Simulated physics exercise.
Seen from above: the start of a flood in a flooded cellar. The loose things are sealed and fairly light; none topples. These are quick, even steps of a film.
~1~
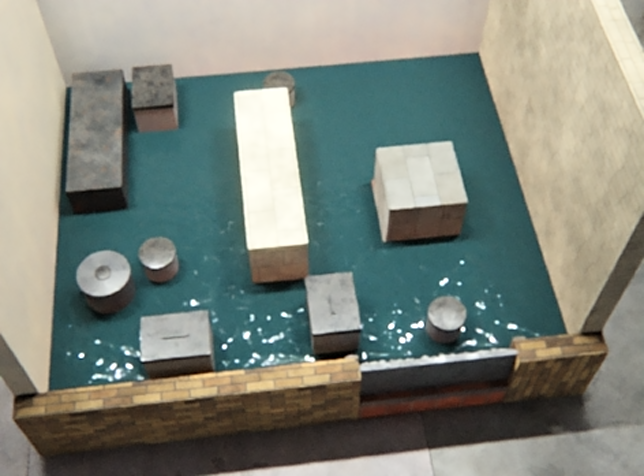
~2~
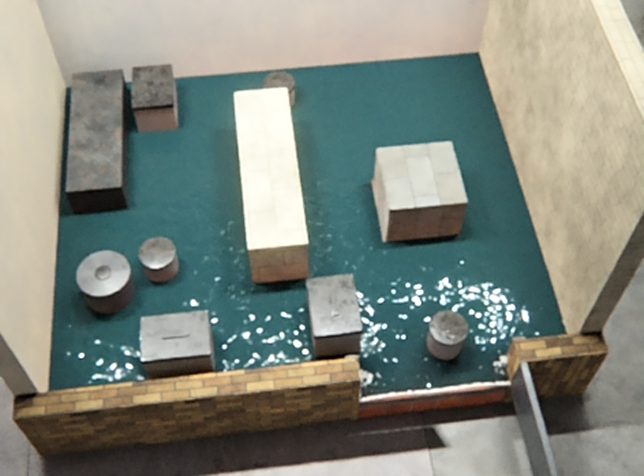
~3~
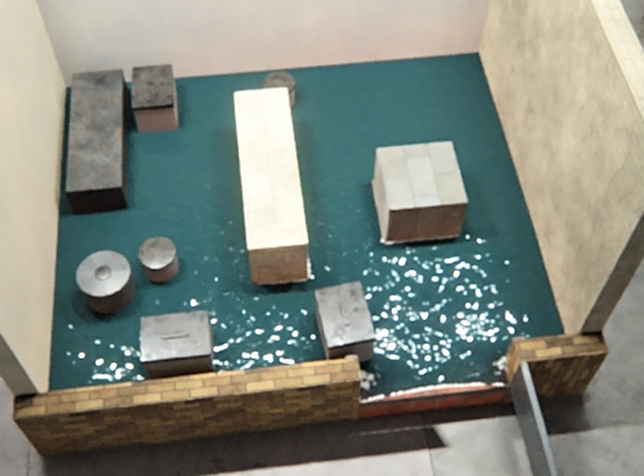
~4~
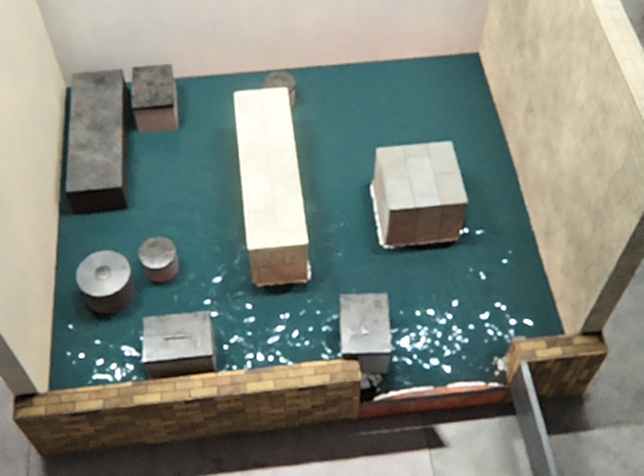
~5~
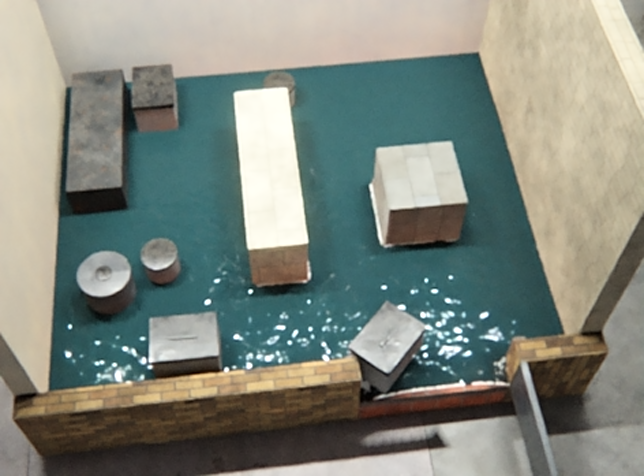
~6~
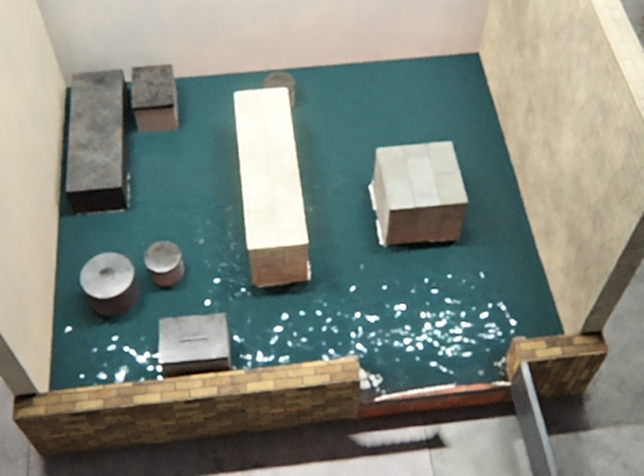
A gate opening in a flooded cellar's low brick wall, a small drum then a turning box vanishing by the gap, a chest edging right.
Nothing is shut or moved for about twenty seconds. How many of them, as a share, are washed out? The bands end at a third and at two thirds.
It is two thirds or above.
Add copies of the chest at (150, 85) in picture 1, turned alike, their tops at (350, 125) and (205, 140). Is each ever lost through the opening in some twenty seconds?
As listed: Out, kept in.
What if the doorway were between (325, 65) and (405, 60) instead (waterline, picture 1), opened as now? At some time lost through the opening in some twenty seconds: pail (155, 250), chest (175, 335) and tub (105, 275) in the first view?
As listed: Still in, still in, no.
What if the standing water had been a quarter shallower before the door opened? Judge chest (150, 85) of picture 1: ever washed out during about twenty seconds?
For that one: No.
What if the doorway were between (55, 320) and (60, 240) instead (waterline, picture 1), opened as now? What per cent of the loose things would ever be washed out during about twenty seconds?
Near 70 in a hundred.
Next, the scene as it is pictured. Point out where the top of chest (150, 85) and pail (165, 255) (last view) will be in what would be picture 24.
At about (183, 88) and (300, 333).
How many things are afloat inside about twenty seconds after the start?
It comes to 1.
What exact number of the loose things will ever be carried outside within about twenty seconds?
The number is 6.
A moment on, 2 of 7 are out; 5 afloat.
Next, 3 of 7 are out; 4 afloat.
Later, 5 of 7 are out; 2 afloat.
In the end, 6 of 7 are out; 1 afloat.
